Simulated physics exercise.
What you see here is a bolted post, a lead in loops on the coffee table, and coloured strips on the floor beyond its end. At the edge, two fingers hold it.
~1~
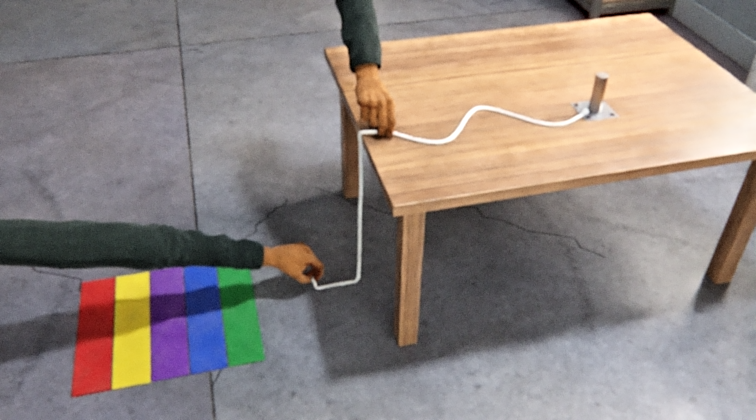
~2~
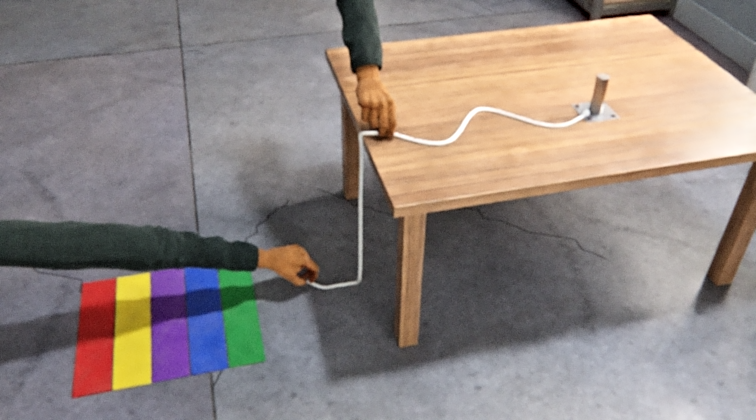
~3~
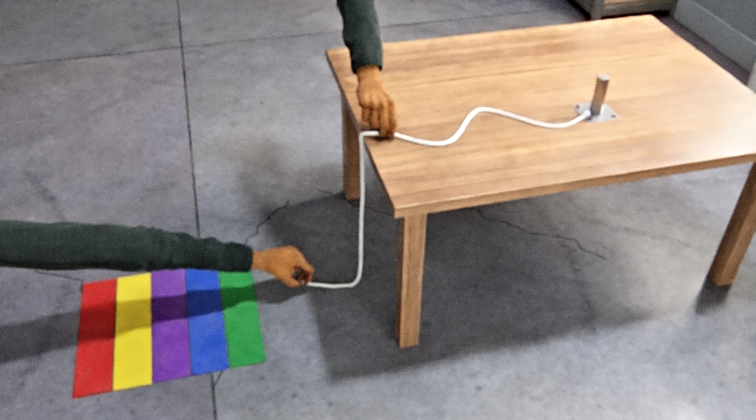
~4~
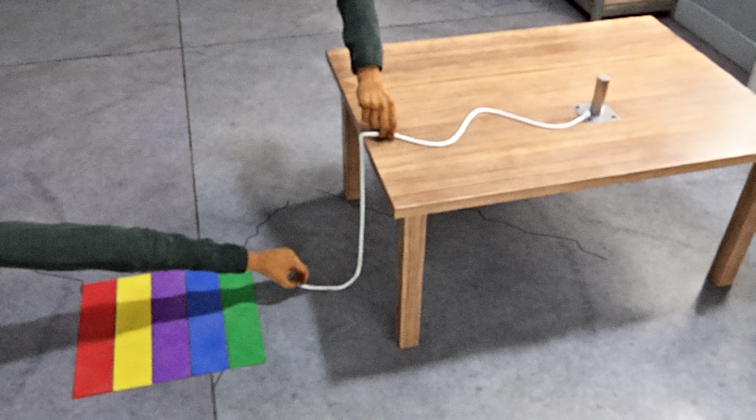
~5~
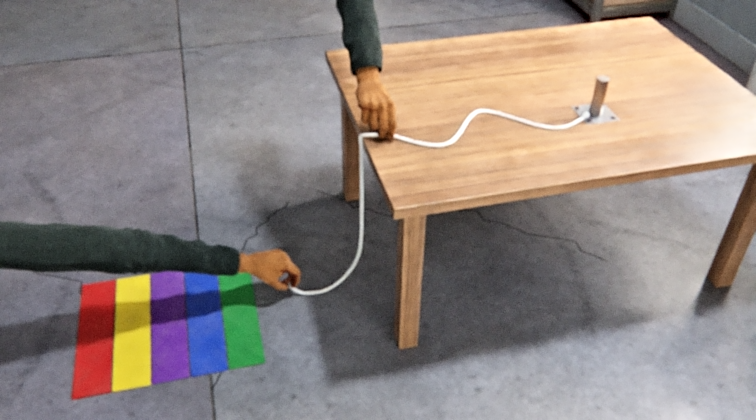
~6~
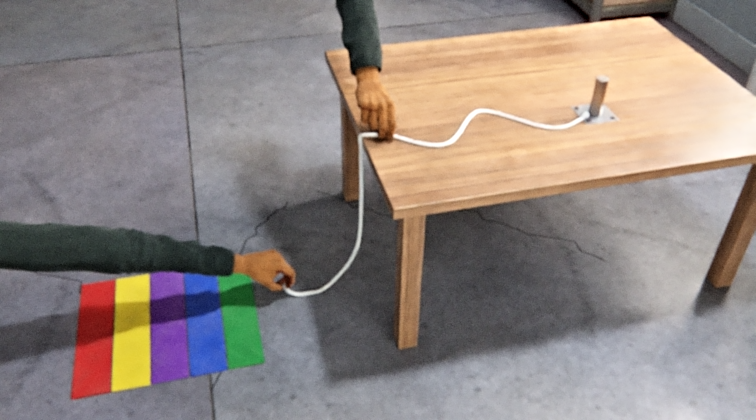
We see one hand pinning a white cord at the edge of a wooden table while another, above coloured strips on the floor, draws the cord's end slightly left, its hanging part bending into a smoother curve.
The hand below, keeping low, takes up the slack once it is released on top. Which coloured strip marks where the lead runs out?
Yellow.
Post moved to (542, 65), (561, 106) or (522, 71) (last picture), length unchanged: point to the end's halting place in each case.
Approximate places, in that order: (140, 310), (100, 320), (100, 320).
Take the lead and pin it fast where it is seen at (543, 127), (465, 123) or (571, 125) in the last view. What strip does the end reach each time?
Going through the three places, that's yellow, purple and yellow.
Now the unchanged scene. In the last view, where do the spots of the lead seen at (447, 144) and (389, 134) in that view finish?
(395, 135) and (339, 157).
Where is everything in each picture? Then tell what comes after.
End (313, 279); green (244, 342); blue (207, 349); purple (170, 356); yellow (132, 363); red (92, 371), in the first frame.
End (308, 281); lead through (564, 126) (482, 110) (438, 144) (362, 144) (361, 213) (360, 272), in the second frame.
End (302, 282), in the third frame.
End (298, 284); lead through (564, 127) (483, 111) (438, 145) (362, 145) (362, 213) (358, 273), in the fourth frame.
End (290, 286), in the fifth frame.
End (285, 286); lead through (563, 127) (482, 111) (437, 146) (361, 146) (361, 214) (341, 273), in the sixth frame.
A little later, end near (202, 300); over blue.
Next, end near (156, 308); over purple.
When it is tight, end near (128, 313); over yellow. It gets as far as the yellow strip.
